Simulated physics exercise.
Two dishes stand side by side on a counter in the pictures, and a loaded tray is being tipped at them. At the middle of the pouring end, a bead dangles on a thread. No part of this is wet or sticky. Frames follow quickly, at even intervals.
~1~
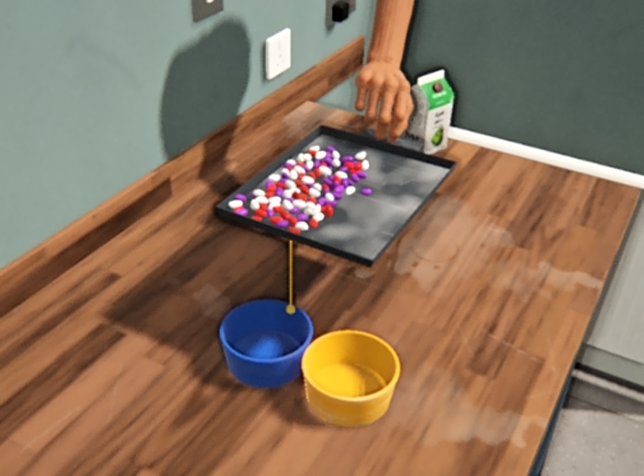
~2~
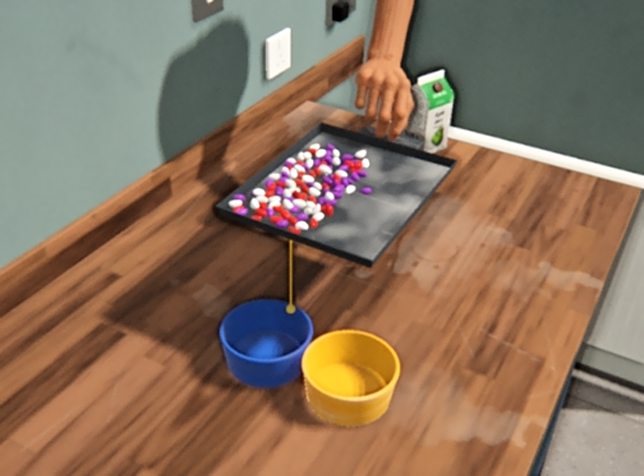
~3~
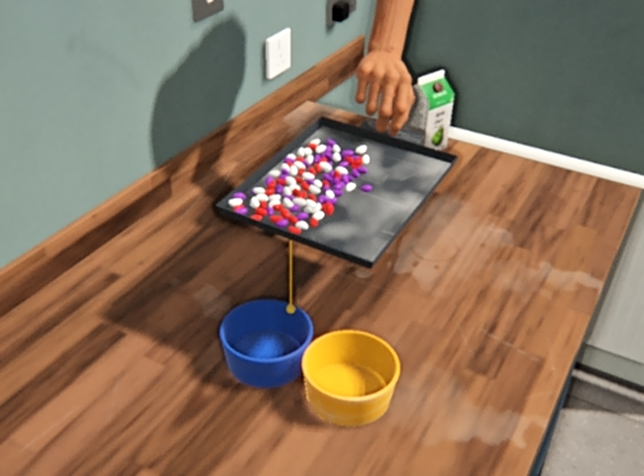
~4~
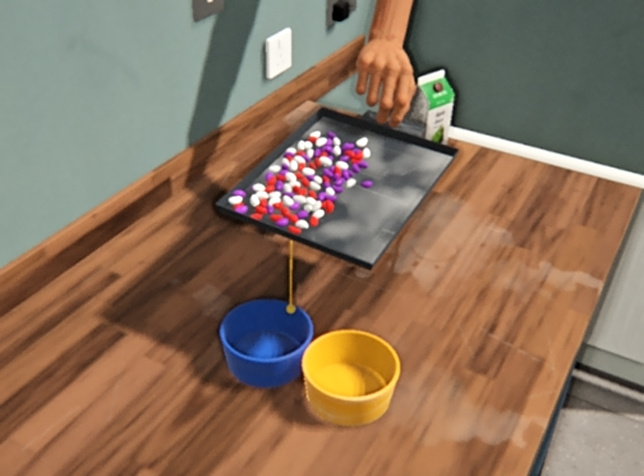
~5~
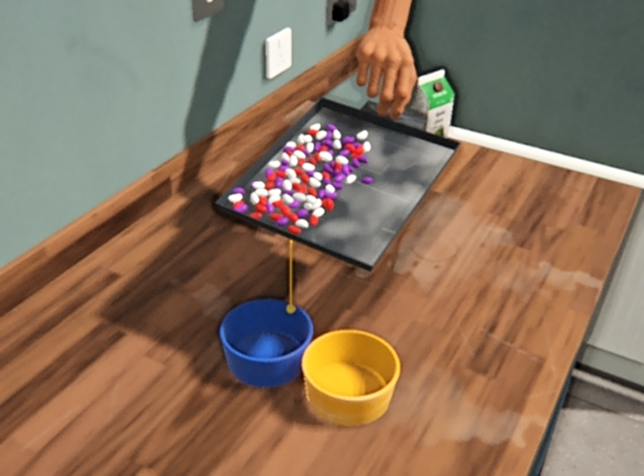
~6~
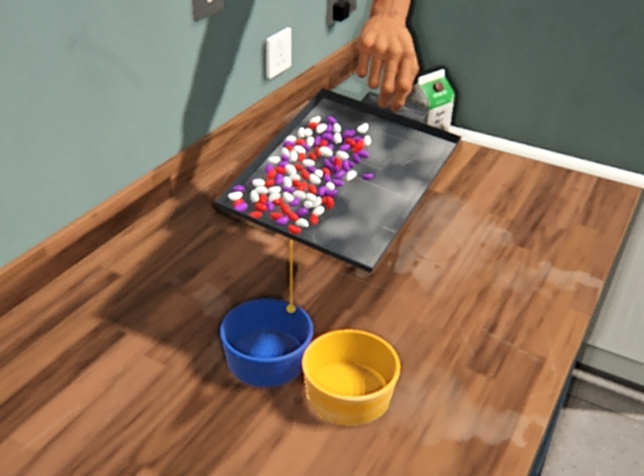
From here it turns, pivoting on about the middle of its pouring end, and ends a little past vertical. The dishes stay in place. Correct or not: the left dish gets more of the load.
Not correct; the right dish gets more.
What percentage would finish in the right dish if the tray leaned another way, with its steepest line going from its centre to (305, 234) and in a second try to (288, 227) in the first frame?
The first comes to 30 %, while the second comes to 0 %.
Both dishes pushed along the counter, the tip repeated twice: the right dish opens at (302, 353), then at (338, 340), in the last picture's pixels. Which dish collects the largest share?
First the dish on the right, then the right dish.
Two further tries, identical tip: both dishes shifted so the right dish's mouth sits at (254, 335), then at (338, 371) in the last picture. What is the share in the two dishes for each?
First placement near 20 percent, second near 80 percent.
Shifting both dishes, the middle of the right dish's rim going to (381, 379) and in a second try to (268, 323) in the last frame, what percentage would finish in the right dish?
First placement: Some 30 %; second placement: Some 20 %.
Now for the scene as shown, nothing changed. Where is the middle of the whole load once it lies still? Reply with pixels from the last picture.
Near pixel (346, 385).
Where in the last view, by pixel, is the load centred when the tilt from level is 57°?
Somewhere about (319, 218).
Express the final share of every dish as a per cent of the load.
20 % left, 70 % right.
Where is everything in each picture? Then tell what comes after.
The first frame shows corners of the pouring end (220, 206) and (371, 258), level; middle of the load (311, 186), jelly beans; left dish (242, 368); right dish (328, 406); bead on its thread (291, 309).
The second frame shows corners of the pouring end (220, 205) and (371, 258), level; middle of the load (311, 185).
The third frame shows corners of the pouring end (220, 204) and (371, 259), tipped barely, lowest at the right corner; middle of the load (311, 182).
The fourth frame shows corners of the pouring end (220, 203) and (371, 261), tipped a little, lowest at the right corner; middle of the load (311, 178).
The fifth frame shows corners of the pouring end (220, 202) and (371, 263), tipped a little, lowest at the right corner; middle of the load (311, 174).
The sixth frame shows corners of the pouring end (220, 201) and (371, 265), tipped a little, lowest at the right corner; middle of the load (311, 170); left dish (242, 367); right dish (328, 406).
Just after the last frame, tray tipped steeply; almost all on the tray; just a few in the right dish; just a few in the air.
A moment on, tray tipped right over; roughly a third on the tray; roughly a quarter in the right dish; just a few in the left dish; roughly a third in the air.
Further on, tray tipped past a quarter turn; the larger part in the right dish; roughly a quarter in the left dish; about a tenth outside both.
When it is over, tray tipped past a quarter turn; the larger part in the right dish; roughly a quarter in the left dish; about a tenth outside both.
